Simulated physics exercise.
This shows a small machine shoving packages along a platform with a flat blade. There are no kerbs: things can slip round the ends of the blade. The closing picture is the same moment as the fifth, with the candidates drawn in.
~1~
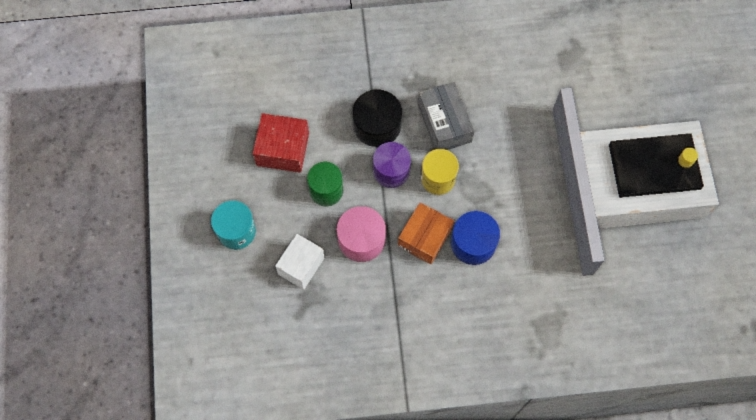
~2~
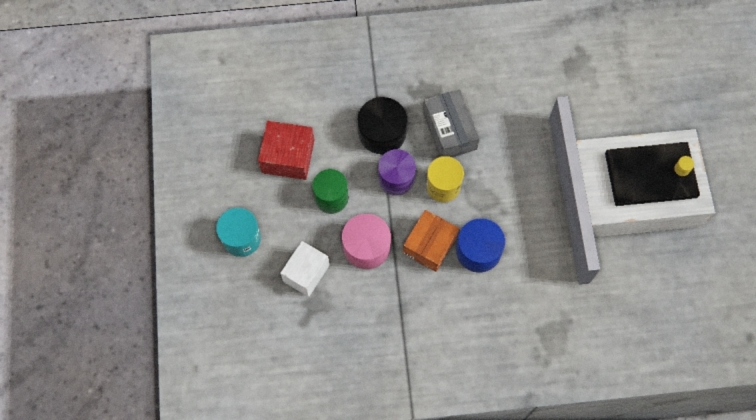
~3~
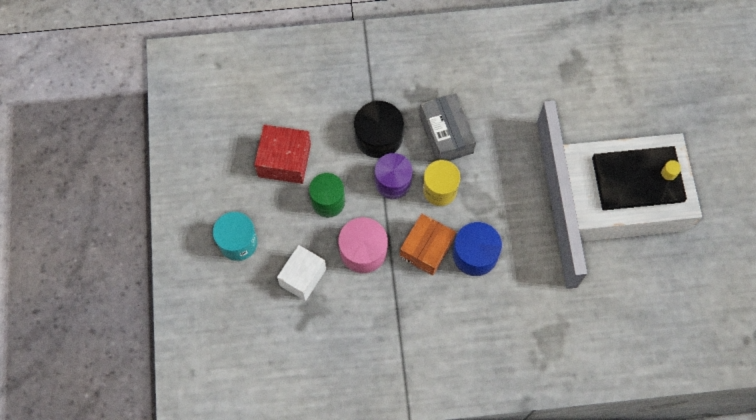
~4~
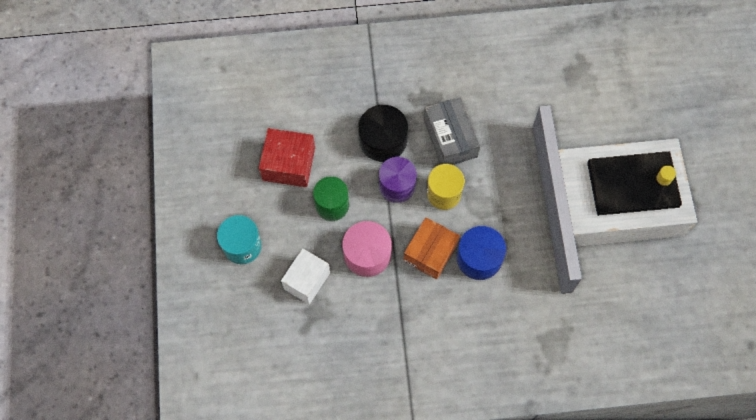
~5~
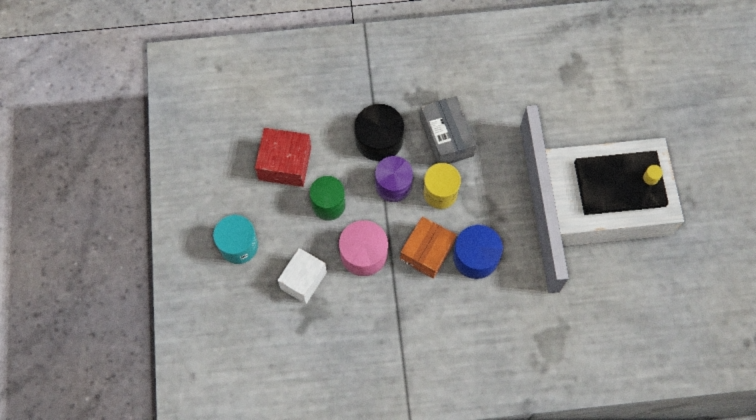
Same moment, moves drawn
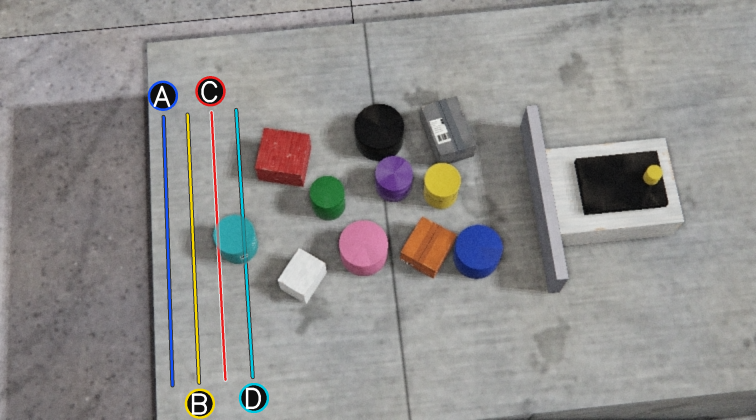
A small white machine with a flat grey blade creeping left across a grey platform towards a cluster of motionless colourful packages.
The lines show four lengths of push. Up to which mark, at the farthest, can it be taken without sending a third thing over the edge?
No third one falls up to C.
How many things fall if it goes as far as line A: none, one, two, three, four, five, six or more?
By then, six or more.
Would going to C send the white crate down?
No.
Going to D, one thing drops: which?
The turquoise pail goes over.
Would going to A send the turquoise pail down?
Yes.
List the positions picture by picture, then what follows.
Black canister (377, 119); turquoise pail (234, 226); orange box (426, 233), in the first picture.
Robot (646, 174); grey parcel (450, 125), in the second picture.
Robot (633, 178); green canister (328, 195), in the third picture.
Robot (628, 183); purple canister (398, 180), in the fourth picture.
Robot (615, 183); white crate (303, 276); yellow pail (442, 187); black canister (379, 133), in the fifth picture.
On the marked copy, A at (168, 244); B at (193, 242); C at (218, 239); D at (244, 237).
Taking C. A third of the way, robot (497, 194); white crate (292, 282); black canister (348, 135).
Two thirds of the way, robot (379, 206); turquoise pail (170, 231); pink canister (214, 227).
When it is over, robot (286, 215); turquoise pail over the edge; orange box (152, 312); one fallen.
As for the rest, A drops seven; B drops four; D is within the limit but short.
